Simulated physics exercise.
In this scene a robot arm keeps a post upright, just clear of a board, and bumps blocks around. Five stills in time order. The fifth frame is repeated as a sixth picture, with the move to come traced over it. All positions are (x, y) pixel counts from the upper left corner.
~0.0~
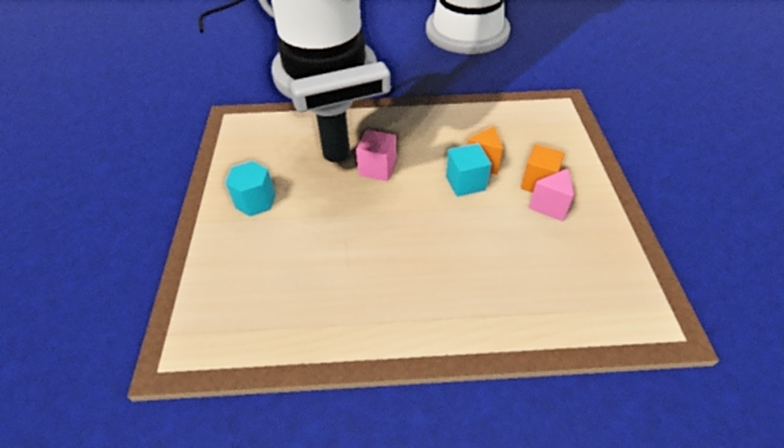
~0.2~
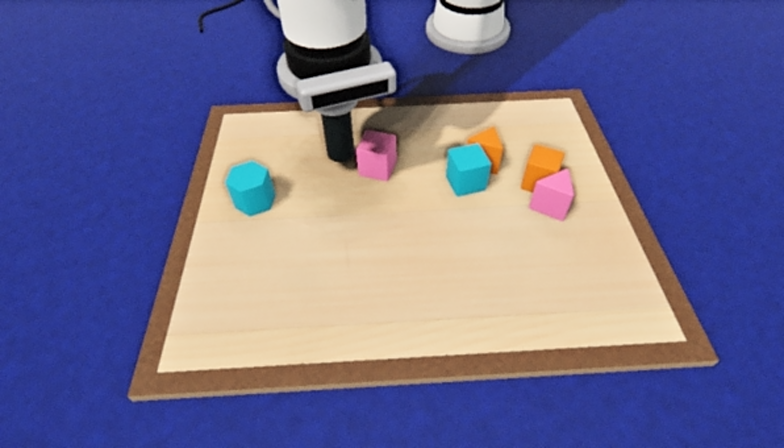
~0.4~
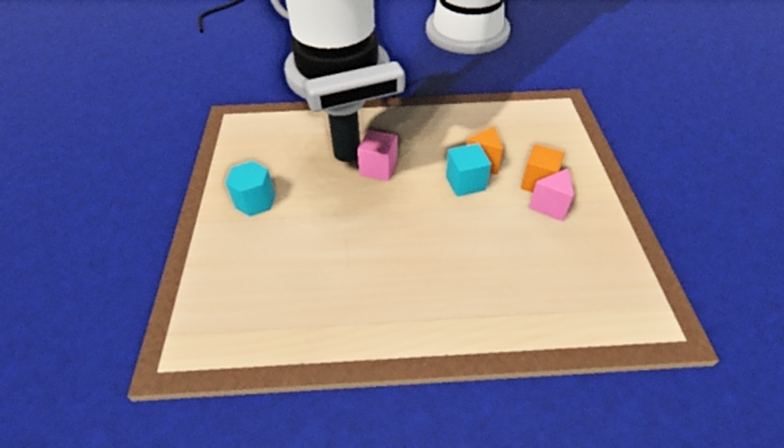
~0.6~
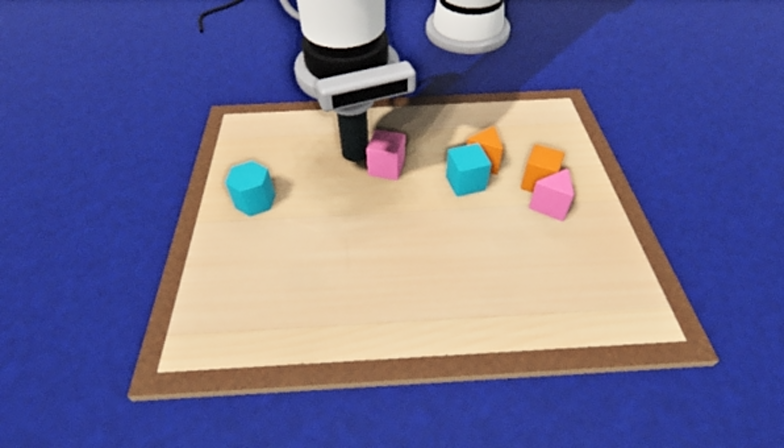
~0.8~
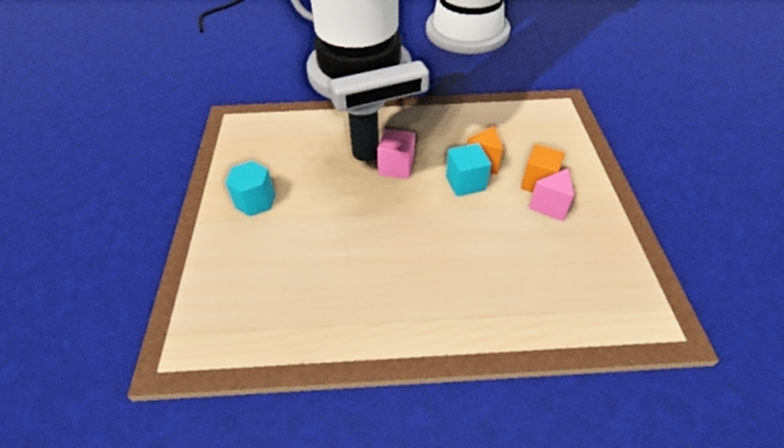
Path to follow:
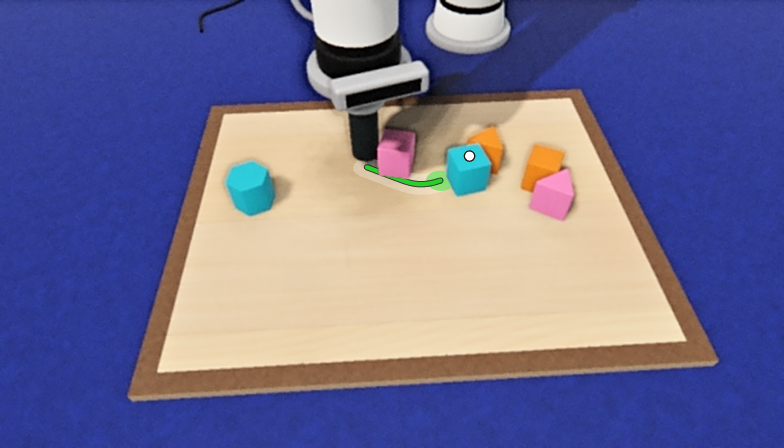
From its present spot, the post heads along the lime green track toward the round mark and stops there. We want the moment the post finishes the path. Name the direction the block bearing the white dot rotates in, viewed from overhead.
Turns clockwise.
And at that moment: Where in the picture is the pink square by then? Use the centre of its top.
Just about (448, 134).
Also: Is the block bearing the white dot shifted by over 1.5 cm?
Going by the path, no.
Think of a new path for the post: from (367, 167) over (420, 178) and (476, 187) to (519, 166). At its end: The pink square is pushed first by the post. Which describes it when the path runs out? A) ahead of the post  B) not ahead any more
B: Not ahead any more.
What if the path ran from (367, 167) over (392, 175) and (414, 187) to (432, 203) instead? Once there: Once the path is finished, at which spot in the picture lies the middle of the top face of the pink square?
I'd say the pink square ends with its top centre at (434, 143).
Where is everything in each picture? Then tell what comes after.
Post's lower end at (337, 153); pink square at (377, 142); turquoise square at (470, 156); orange triangle at (488, 137), in the first frame.
Post at (341, 153); blocks still, in the second frame.
Post at (347, 153); blocks still, in the third frame.
Post at (356, 153); pink square at (386, 141), in the fourth frame.
Post at (366, 153); pink square at (396, 140); turquoise square at (470, 156); orange triangle at (488, 137), in the fifth frame.
Drawn move, from (367, 167) via (390, 176) and (414, 184), ending at (440, 181); the dot is on the turquoise square.
The first path, step by step. Halfway along, post at (402, 166); pink square at (429, 142), turned 55° anticlockwise.
At the end, post at (442, 166); pink square at (448, 134), turned 85° anticlockwise; turquoise square at (477, 155), turned 30° clockwise; orange triangle still.
